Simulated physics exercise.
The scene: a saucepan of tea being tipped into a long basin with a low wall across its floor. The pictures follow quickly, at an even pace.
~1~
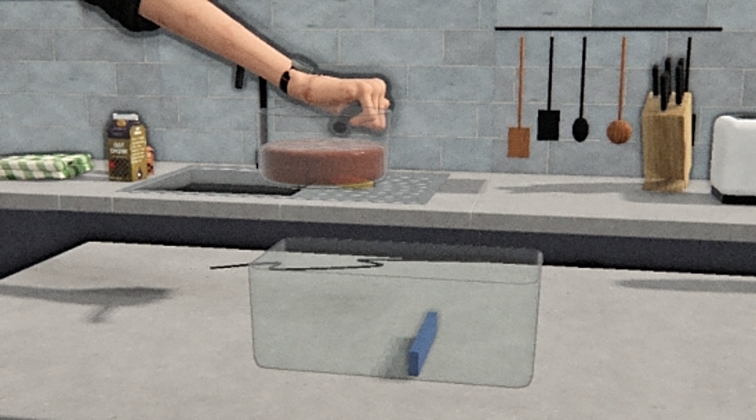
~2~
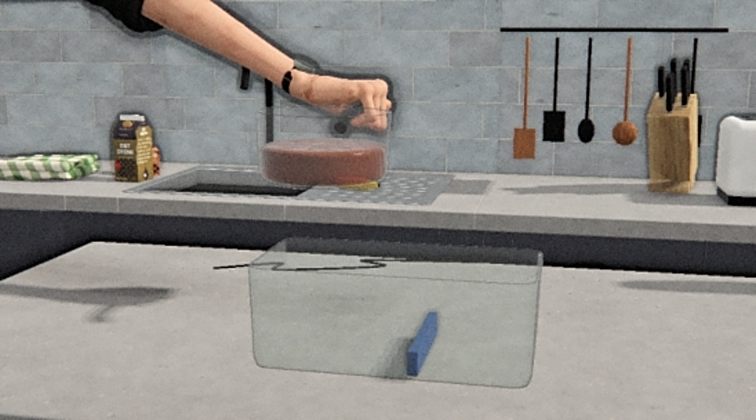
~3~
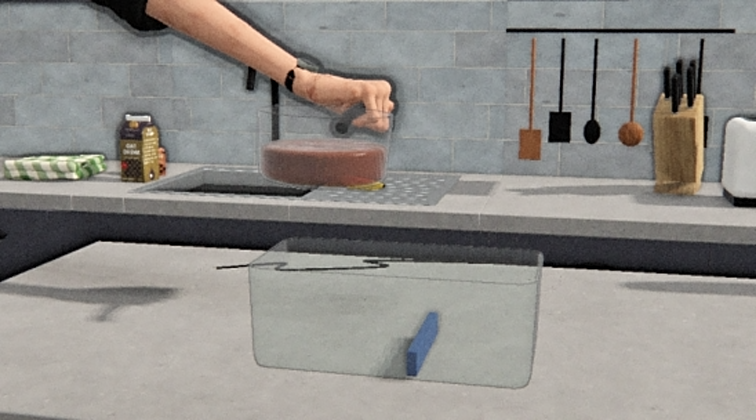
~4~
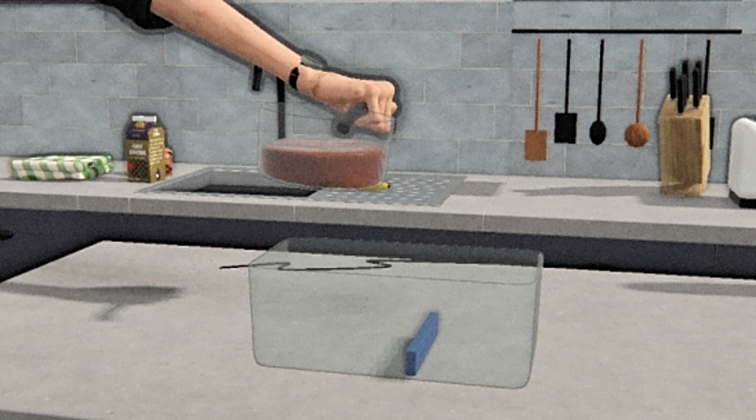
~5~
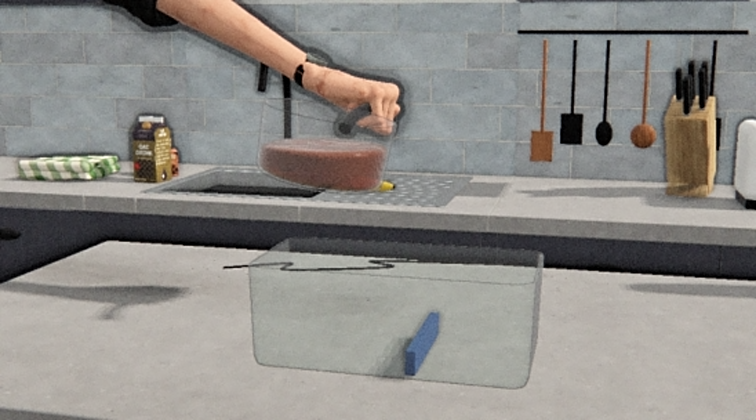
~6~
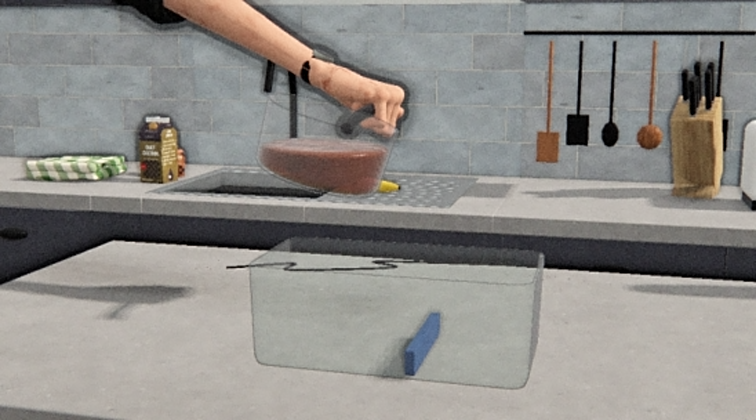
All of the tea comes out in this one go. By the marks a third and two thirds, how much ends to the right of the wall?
In the end between a third and two thirds is right of the wall.
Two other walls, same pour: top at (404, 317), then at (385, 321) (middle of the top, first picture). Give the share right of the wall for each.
Near 80 % and 95 %.
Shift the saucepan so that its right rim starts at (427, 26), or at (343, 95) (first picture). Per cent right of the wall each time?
The first gives 80 %, the second 10 %.
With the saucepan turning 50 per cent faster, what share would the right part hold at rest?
It comes to 50 per cent or so.
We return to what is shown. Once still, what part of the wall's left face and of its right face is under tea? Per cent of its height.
Near 30 on the left, 70 on the right.
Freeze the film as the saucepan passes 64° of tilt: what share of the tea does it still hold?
Near 70 %.
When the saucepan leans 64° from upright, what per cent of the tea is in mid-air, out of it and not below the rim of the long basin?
Close to 25 per cent.
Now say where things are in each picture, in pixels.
The first frame shows tilt 0°; pouring edge (389, 114); surface from (265, 144) to (387, 147); the long basin's rim runs from (267, 253) to (540, 268); the wall's top is at (424, 332).
The second frame shows tilt 1°; pouring edge (389, 115); surface from (265, 144) to (387, 147).
The third frame shows tilt 3°; pouring edge (390, 118); surface from (266, 143) to (387, 148).
The fourth frame shows tilt 6°; pouring edge (392, 122); surface from (266, 143) to (387, 148).
The fifth frame shows tilt 10°; pouring edge (393, 128); surface from (266, 143) to (388, 149).
The sixth frame shows tilt 16°; pouring edge (395, 135); surface from (266, 143) to (389, 150).
A moment on, the saucepan is tipped part way and 71 per cent is still to pour, 2 is left of the wall and 4 right of it.
Next, the saucepan is tipped on its side and 21 per cent is still to pour, 15 is left of the wall and 51 right of it.
Then the saucepan is tipped on its side and 3 per cent is still to pour, 37 is left of the wall and 57 right of it.
Later the saucepan is tipped on its side and 0 per cent is still to pour, 43 is left of the wall and 56 right of it.
In the end 43 per cent lies left of the wall, 56 right of it and 1 outside.
